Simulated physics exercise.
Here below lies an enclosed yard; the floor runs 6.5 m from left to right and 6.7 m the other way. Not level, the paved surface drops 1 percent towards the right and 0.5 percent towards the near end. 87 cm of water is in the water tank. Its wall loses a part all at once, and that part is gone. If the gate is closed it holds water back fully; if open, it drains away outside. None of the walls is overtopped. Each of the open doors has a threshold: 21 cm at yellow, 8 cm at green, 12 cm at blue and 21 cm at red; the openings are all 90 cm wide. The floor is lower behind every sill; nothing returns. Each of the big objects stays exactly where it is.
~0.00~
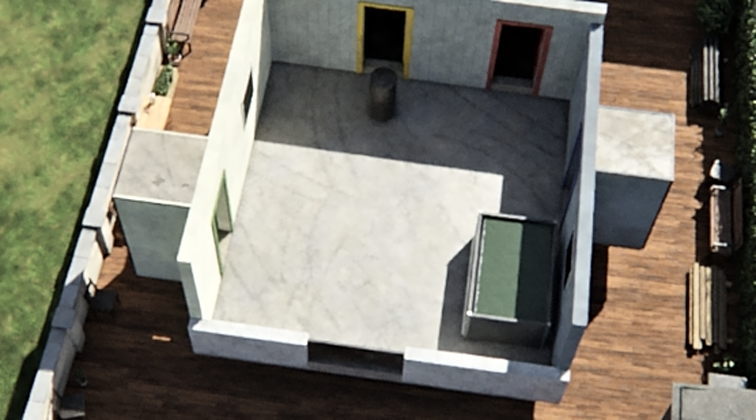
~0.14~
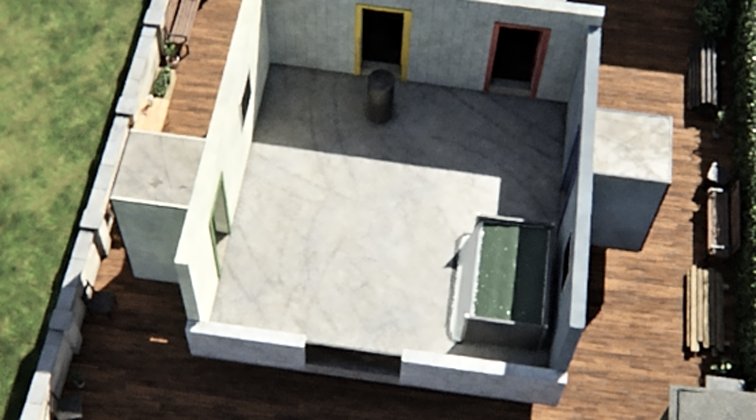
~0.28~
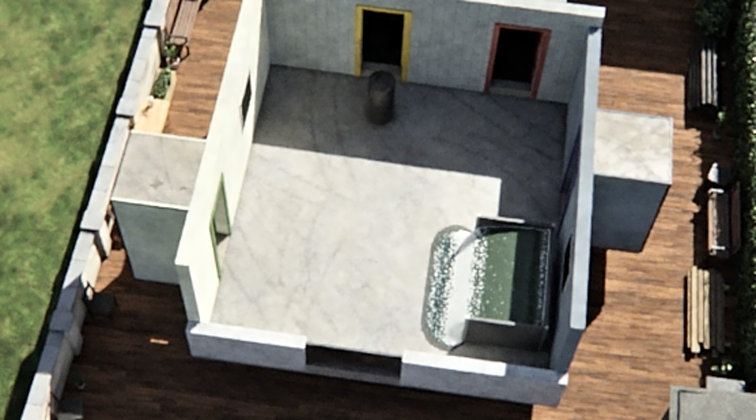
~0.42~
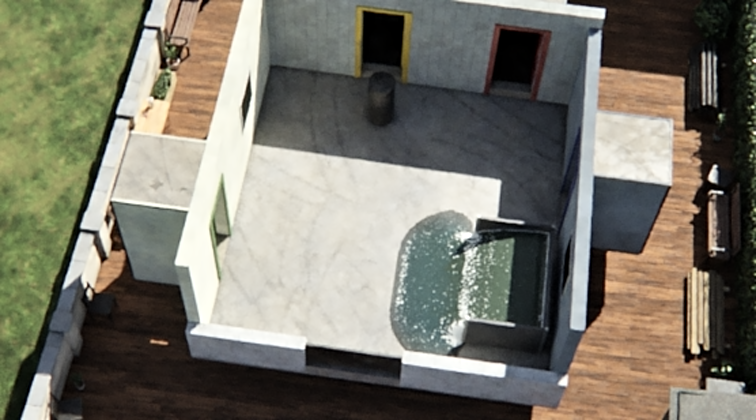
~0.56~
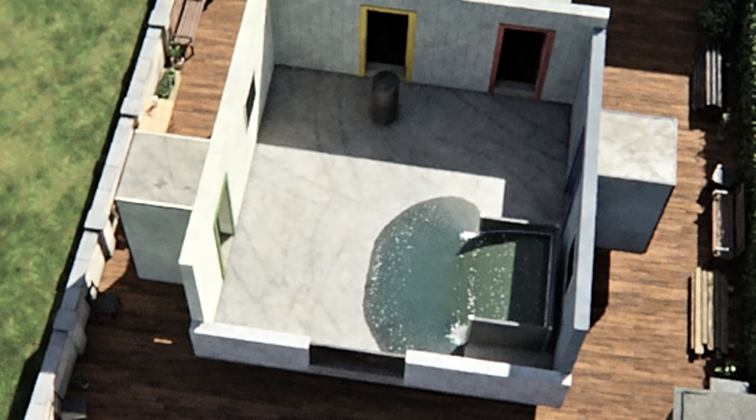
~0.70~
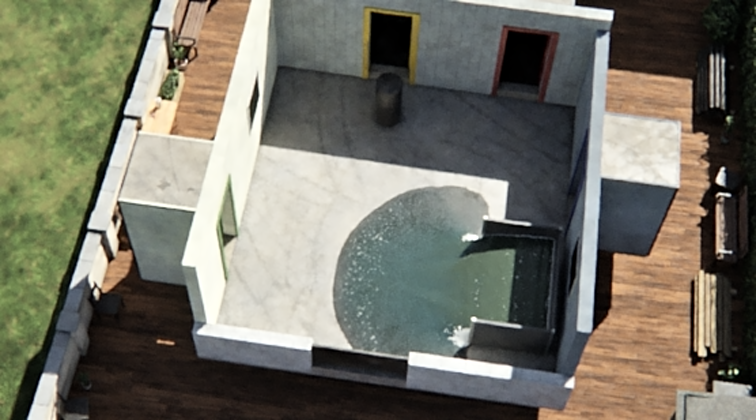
The clip shows a walled yard from above, with a green-topped water tank in the near right corner; its left side gives way and water pours out, spreading leftward across the pale paved floor in a widening rounded pool.
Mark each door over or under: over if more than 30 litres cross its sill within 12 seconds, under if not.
Marks: Yellow door: Under; green door: Over; blue door: Under; red door: Under.
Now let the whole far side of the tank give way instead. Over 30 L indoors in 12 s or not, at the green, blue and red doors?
Then: Green short of it, blue beyond it, red beyond it.
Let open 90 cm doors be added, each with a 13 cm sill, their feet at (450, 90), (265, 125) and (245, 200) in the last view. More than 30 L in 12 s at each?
So, in the order given, it's shy of the mark, then shy of the mark, then beyond the mark.
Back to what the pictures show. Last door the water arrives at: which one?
It's the blue door that comes last.
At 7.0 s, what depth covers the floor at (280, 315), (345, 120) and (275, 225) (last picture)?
Depths: About 6, 11 and 5 centimetres.
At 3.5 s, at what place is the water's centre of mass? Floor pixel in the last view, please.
About (335, 248).
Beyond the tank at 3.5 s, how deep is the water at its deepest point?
About 26 cm.
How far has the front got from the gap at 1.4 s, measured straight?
That works out near 5.0 m.
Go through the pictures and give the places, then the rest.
In the first picture, the water tank at (513, 269) is whole and still, 87 cm deep.
In the second picture, the front is at (459, 341), 1.2 m from the gap at (471, 279); 0.5 m2 of floor is under water; 87 cm left at the back of the water tank.
In the third picture, the front is at (440, 345), 1.4 m from the gap at (471, 282); 1.8 m2 of floor is under water; 78 cm left at the back of the water tank.
In the fourth picture, water pours out at (471, 284) and has run 1.7 m, to (413, 351); typically 13 cm deep outside, 74 cm at the water tank's back.
In the fifth picture, the front is at a hidden place, 2.1 m from the gap at (475, 284); 6.3 m2 of floor is under water; 68 cm left at the back of the water tank.
In the sixth picture, the front is at (337, 295), 2.7 m from the gap at (478, 287); 8.9 m2 of floor is under water; 59 cm left at the back of the water tank.
After 1.4 s water covers 50 % of the floor and is deepest (28 cm) near (225, 289); yellow door not reached, green door 13 cm at the sill, 15 L in, blue door not reached, red door not reached.
After 2.2 s water covers 60 % of the floor and is deepest (46 cm) near (213, 340); yellow door not reached, green door 25 cm at the sill, 131 L in, blue door not reached, red door not reached.
After 3.5 s water covers 65 % of the floor and is deepest (26 cm) near (277, 71); yellow door not reached, green door 19 cm at the sill, 258 L in, blue door not reached, red door not reached.
After 7.0 s water covers 90 % of the floor and is deepest (14 cm) near (370, 118); yellow door 10 cm at the sill, 0 L in, green door 5 cm at the sill, 295 L in, blue door not reached, red door 5 cm at the sill, 0 L in.
After 12.0 s water covers 95 % of the floor and is deepest (20 cm) near (554, 391); yellow door 3 cm at the sill, 0 L in, green door 2 cm at the sill, 295 L in, blue door 13 cm at the sill, 1 L in, red door 7 cm at the sill, 0 L in.
